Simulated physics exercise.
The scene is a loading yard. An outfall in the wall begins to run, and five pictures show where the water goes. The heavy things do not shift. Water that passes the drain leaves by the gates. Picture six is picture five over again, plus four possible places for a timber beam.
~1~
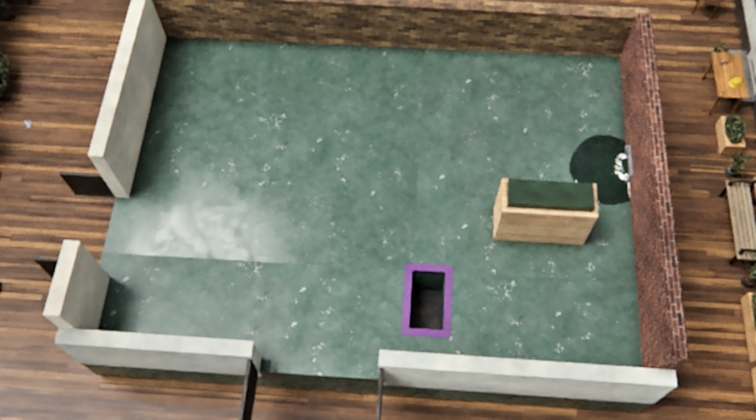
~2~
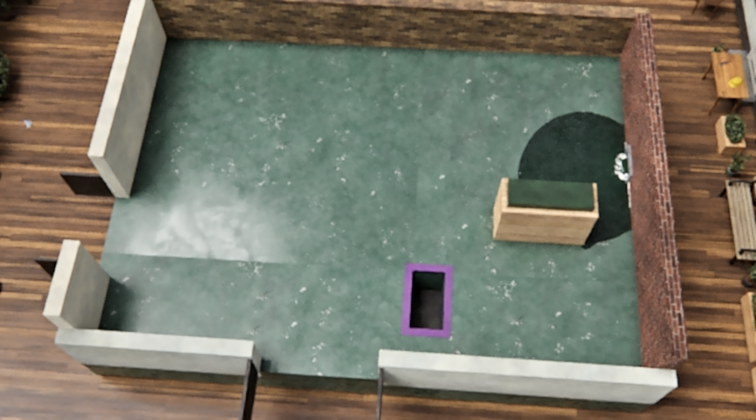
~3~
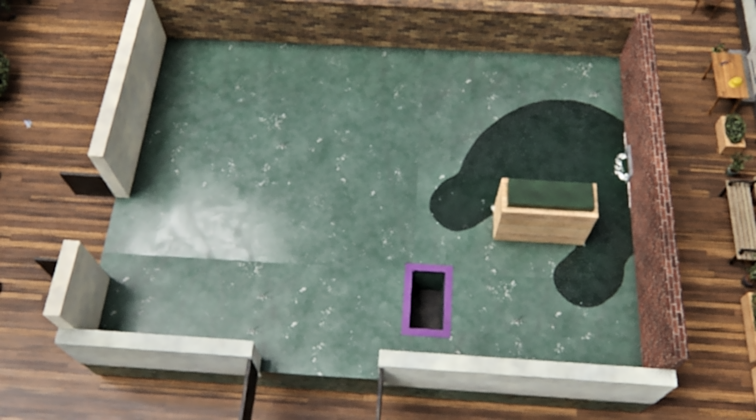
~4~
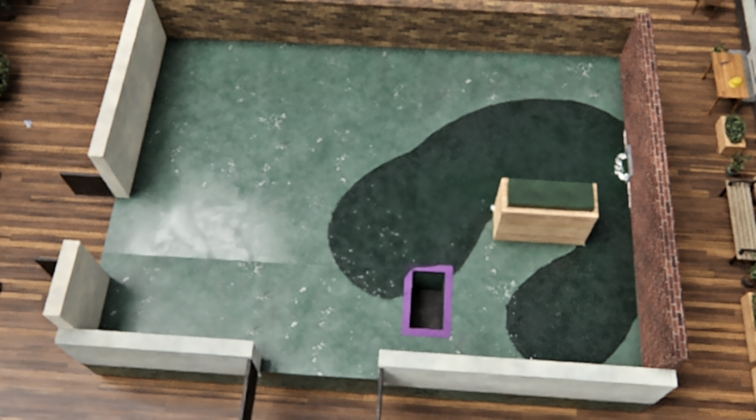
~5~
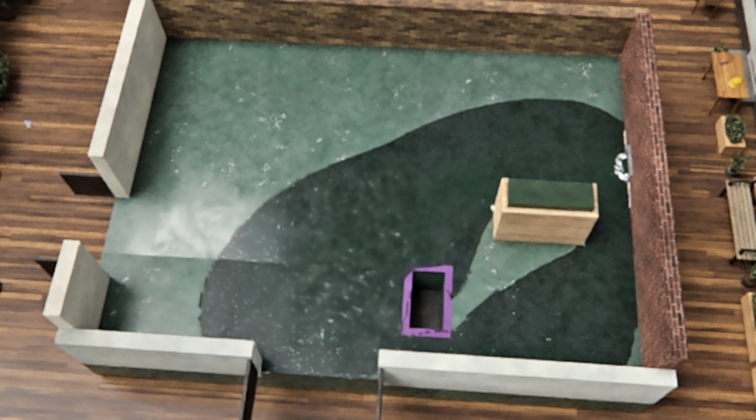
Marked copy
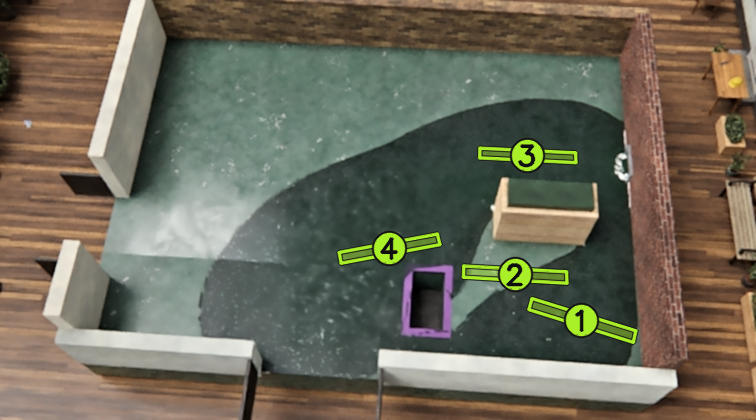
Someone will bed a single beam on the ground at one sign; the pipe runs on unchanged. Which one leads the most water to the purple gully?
1.
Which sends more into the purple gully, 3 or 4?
Here it is position 4.
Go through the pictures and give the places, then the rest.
The first frame shows outfall at (629, 164); purple gully at (427, 300); open gate at (120, 237); open gate at (320, 361); front seen at (584, 159), 2 % of the ground wet; purple gully still dry.
The second frame shows front seen at (533, 140), 7 % of the ground wet; purple gully still dry.
The third frame shows front seen at (443, 216), 14 % of the ground wet; purple gully still dry.
The fourth frame shows front seen at (334, 226), 26 % of the ground wet; purple gully still dry.
The fifth frame shows front seen at (213, 282), 43 % of the ground wet; purple gully taking water.
On the marked copy, 1 from (530, 304) to (634, 336); 2 from (463, 271) to (566, 277); 3 from (479, 153) to (575, 157); 4 from (340, 257) to (438, 239).
For position 1, about 21 % of the stream goes into the purple gully, about 78 % out by the gates.
For position 2, about 13 % of the stream goes into the purple gully, about 86 % out by the gates.
For position 3, about 7 % of the stream goes into the purple gully, about 92 % out by the gates.
For position 4, about 12 % of the stream goes into the purple gully, about 88 % out by the gates.
